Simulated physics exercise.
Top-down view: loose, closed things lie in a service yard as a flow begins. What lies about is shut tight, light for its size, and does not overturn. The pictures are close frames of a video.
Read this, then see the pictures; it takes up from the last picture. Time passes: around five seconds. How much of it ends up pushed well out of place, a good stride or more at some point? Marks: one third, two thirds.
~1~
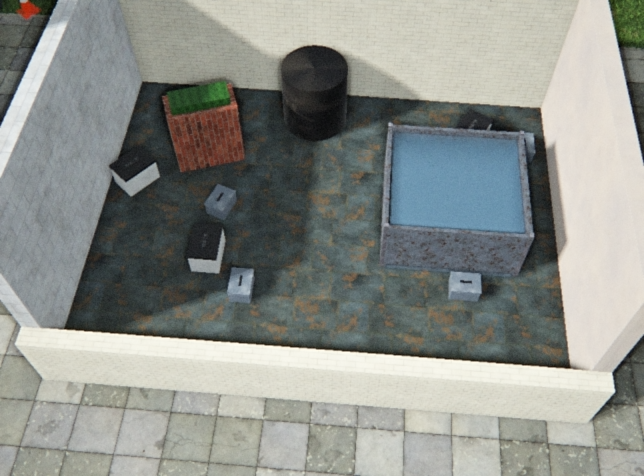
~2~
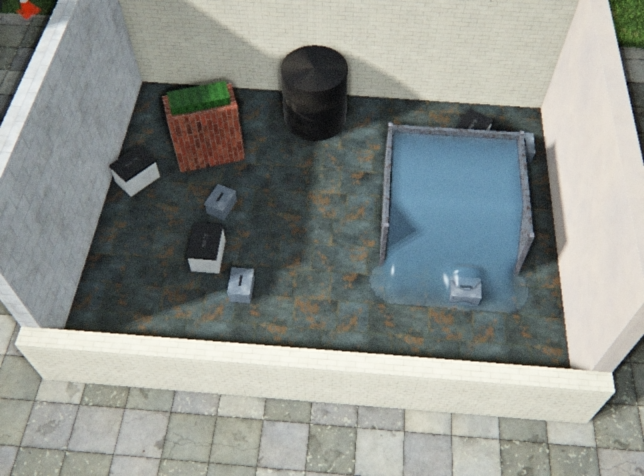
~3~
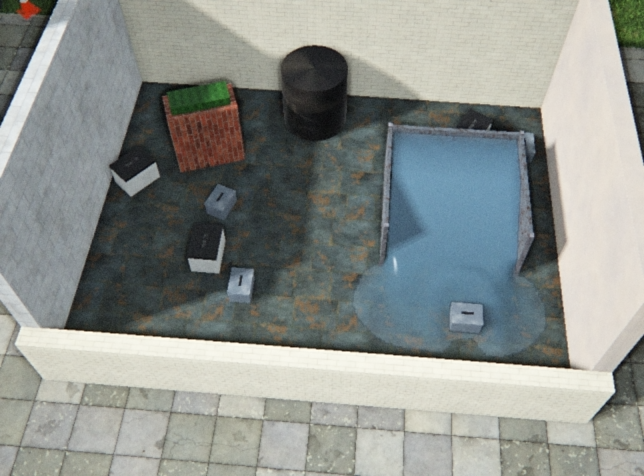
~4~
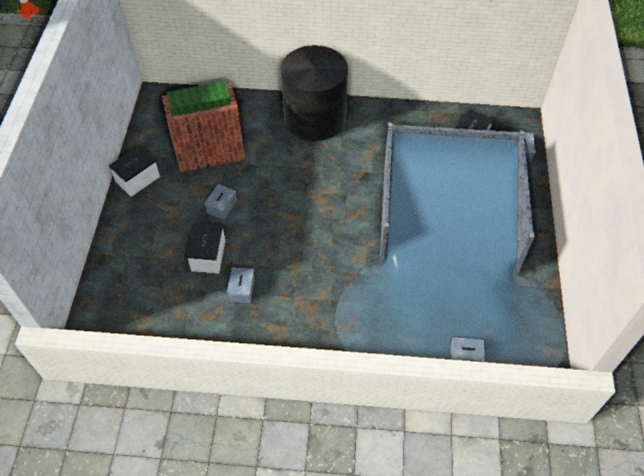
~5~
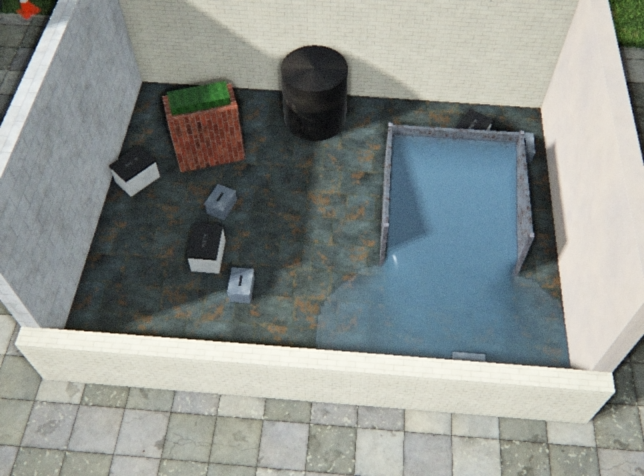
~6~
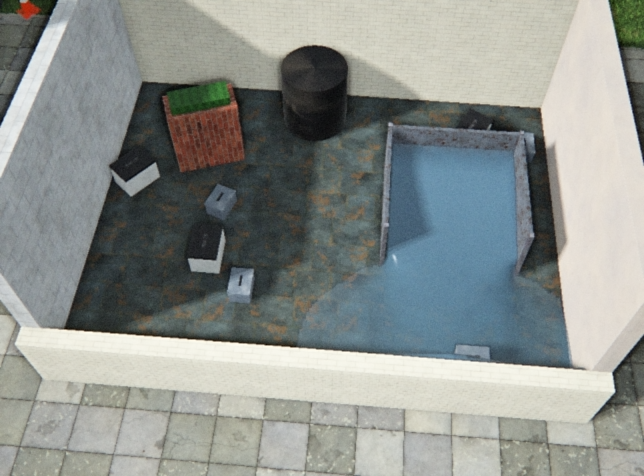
So the part that moves far is the two-thirds mark or beyond.
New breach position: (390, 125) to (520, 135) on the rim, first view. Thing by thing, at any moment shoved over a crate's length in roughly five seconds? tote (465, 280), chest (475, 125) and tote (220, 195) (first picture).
In turn: Short of that, yes, not that far.
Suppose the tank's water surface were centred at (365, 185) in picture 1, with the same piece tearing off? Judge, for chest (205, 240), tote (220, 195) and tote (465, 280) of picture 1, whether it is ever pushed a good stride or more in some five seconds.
The first: Travelled far enough; the second: Did not travel far; the third: Travelled far enough.
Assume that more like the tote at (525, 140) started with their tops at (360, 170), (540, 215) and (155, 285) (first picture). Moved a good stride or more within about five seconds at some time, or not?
The first sits tight, the second travels far and the third travels far.
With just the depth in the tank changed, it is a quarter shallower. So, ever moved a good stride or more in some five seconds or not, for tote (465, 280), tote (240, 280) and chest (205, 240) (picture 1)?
Order as given: Displaced that much; displaced that much; displaced that much.
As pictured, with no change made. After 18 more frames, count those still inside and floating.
Tally: 3.
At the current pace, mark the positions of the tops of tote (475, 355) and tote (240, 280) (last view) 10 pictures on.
They should be roughly at (544, 341) and (216, 260).
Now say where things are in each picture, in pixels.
The first picture shows a tote at (466, 282) rests on the ground; a chest at (473, 125), on the bottom; 0 of 7 have shifted.
The second picture shows a tote at (466, 287), on the bottom, close to its start; a chest at (473, 125), on the bottom; 1 of 7 have shifted.
The third picture shows a tote at (467, 313) rests on the ground, a stride from its start; a chest at (473, 125) rests on the ground; 1 of 7 have shifted.
The fourth picture shows a tote at (468, 349), on the bottom, a stride from its start; a chest at (473, 125) rests on the ground; 1 of 7 have shifted.
The fifth picture shows a tote at (469, 364), afloat, a stride from its start; a chest at (473, 125), on the bottom; 1 of 7 have shifted.
The sixth picture shows a tote at (473, 357), afloat, a stride from its start; a chest at (473, 125), on the bottom; 1 of 7 have shifted.
A moment on, 1 of 7 are well off their spots; 1 afloat.
Next, 1 of 7 are well off their spots; 1 afloat.
Later, 4 of 7 are well off their spots; 3 afloat.
In the end, 5 of 7 are well off their spots, and 6 have been at some point; 6 afloat.
